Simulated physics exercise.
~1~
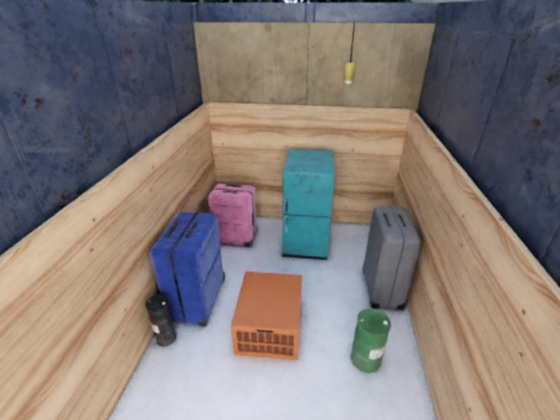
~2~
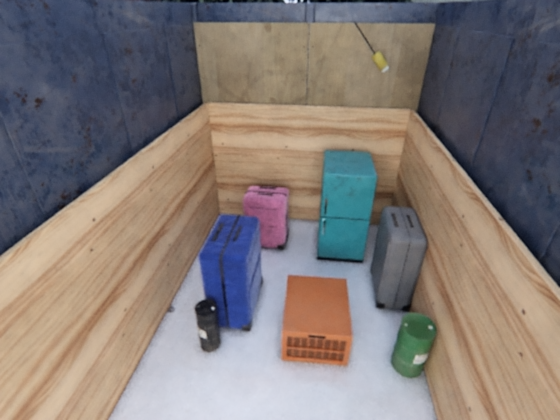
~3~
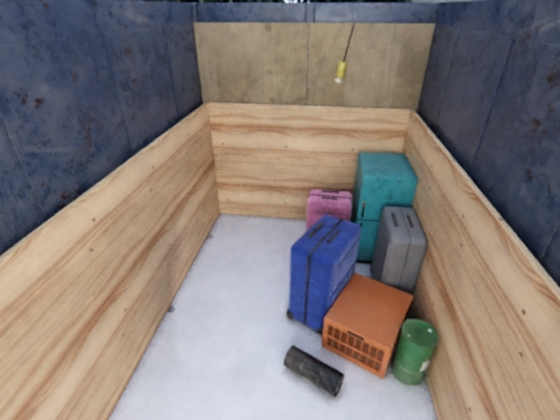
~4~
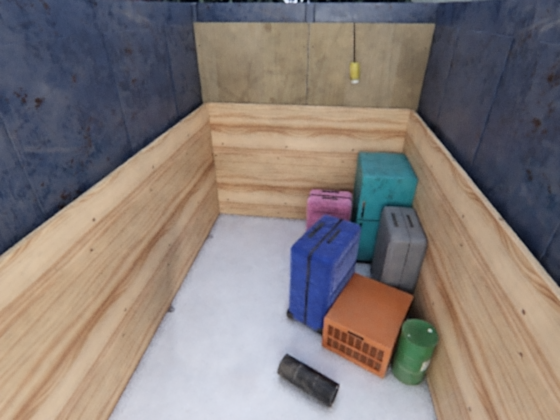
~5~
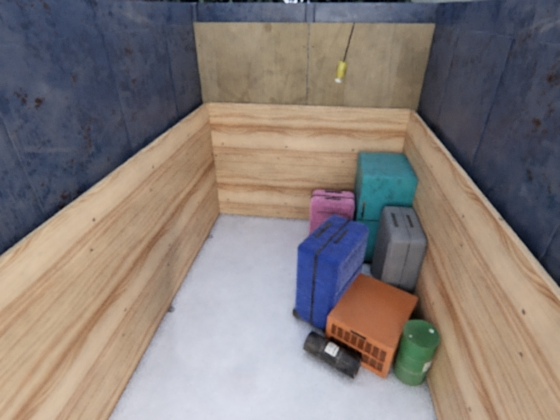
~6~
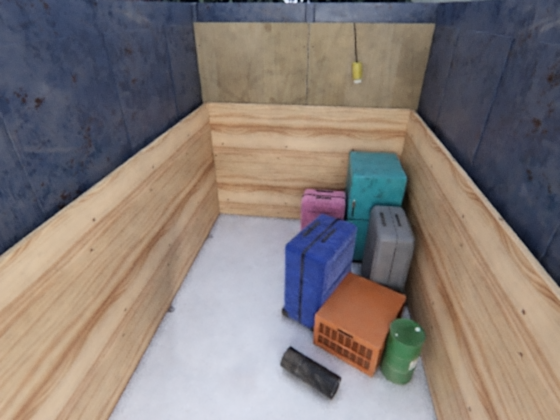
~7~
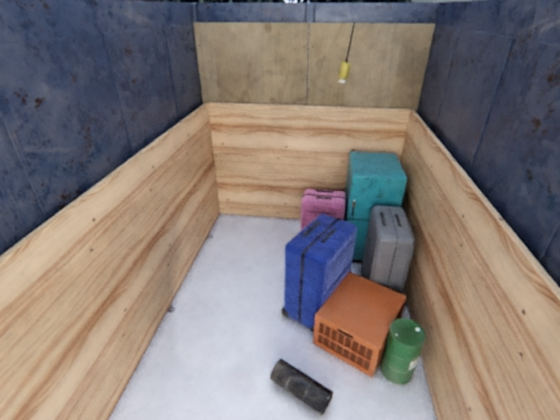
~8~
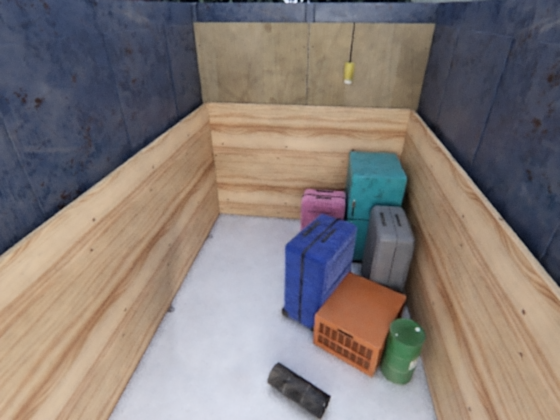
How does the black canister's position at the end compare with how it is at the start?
The black canister stands upright near the left wall at the start, but at the end it lies on its side in front of the other items.
